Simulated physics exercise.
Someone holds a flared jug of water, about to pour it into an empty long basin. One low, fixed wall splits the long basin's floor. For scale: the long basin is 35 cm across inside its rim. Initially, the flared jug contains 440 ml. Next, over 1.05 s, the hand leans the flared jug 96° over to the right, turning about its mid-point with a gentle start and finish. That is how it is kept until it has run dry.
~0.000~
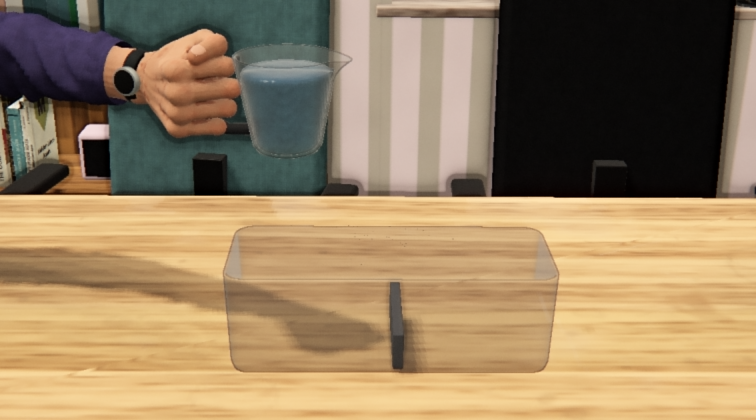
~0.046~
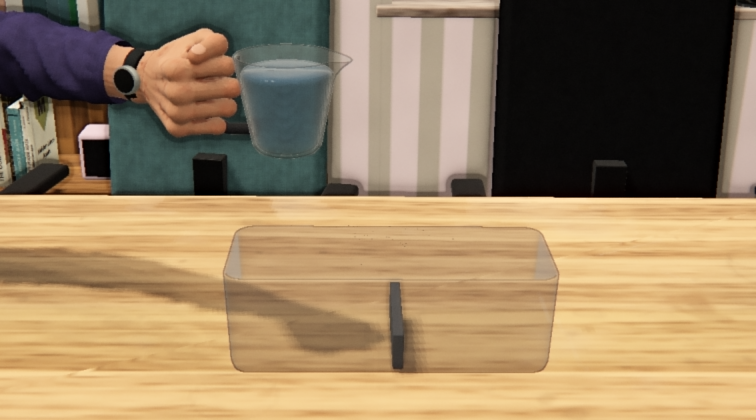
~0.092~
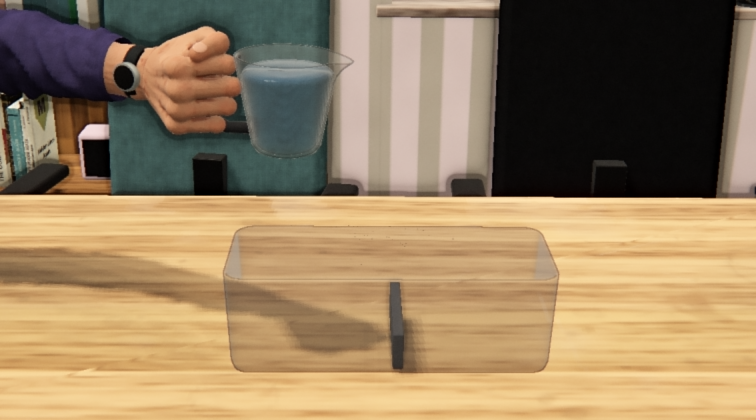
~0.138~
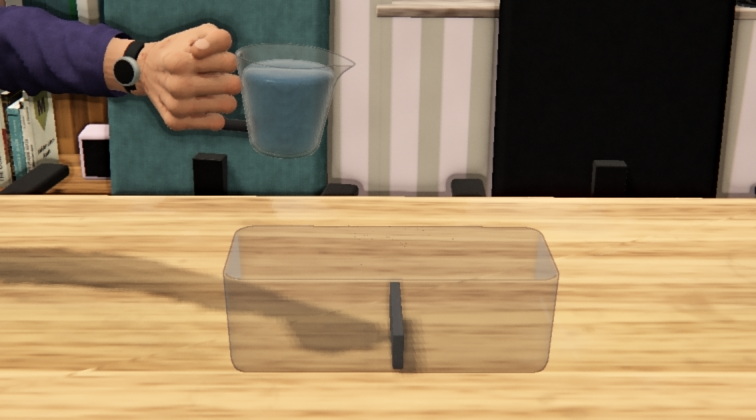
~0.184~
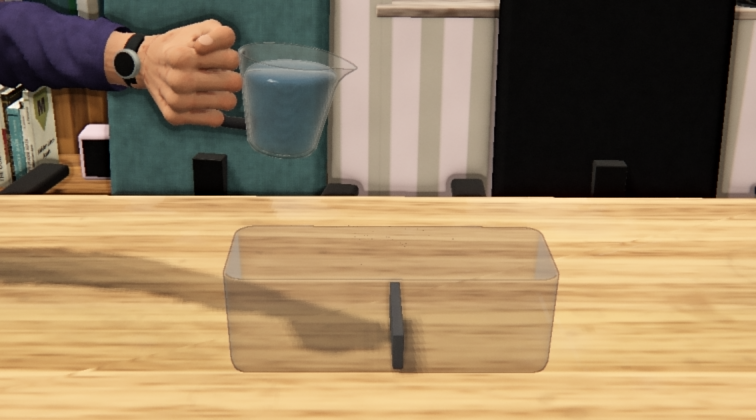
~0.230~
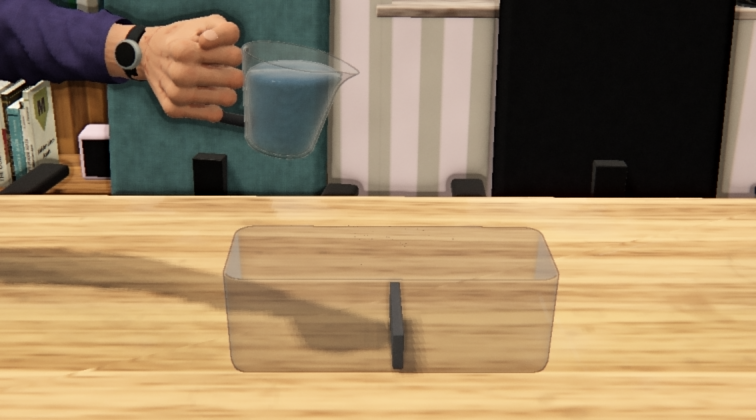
A hand slowly tilts a jug of blue water slightly rightward above an empty clear basin.
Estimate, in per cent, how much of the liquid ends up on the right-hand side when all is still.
79 %.
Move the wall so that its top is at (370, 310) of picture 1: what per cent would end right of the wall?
In that case, some 90 percent.
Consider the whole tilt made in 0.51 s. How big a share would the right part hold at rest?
In that case, roughly 75 per cent.
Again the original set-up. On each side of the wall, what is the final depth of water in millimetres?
Some 4 mm on the left and some 16 mm on the right.
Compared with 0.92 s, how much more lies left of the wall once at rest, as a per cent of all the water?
It comes to some 18 per cent.
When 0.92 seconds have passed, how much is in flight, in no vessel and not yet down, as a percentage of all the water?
Some 24 % is up in the air.
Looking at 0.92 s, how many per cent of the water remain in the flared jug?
Close to 20 in a hundred.
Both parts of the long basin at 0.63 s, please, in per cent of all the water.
Left roughly 0, right roughly 5.
After 0.63 s the tilt is 62° and 72 per cent is still to pour, 0 is left of the wall and 5 right of it.
After 0.92 s the tilt is 92° and 19 per cent is still to pour, 2 is left of the wall and 55 right of it.
After 1.22 s the tilt is 96° and 1 per cent is still to pour, 17 is left of the wall and 79 right of it.
After 1.55 s the tilt is 96° and 0 per cent is still to pour, 20 is left of the wall and 79 right of it.
In the end 20 per cent lies left of the wall, 79 right of it and 1 outside.
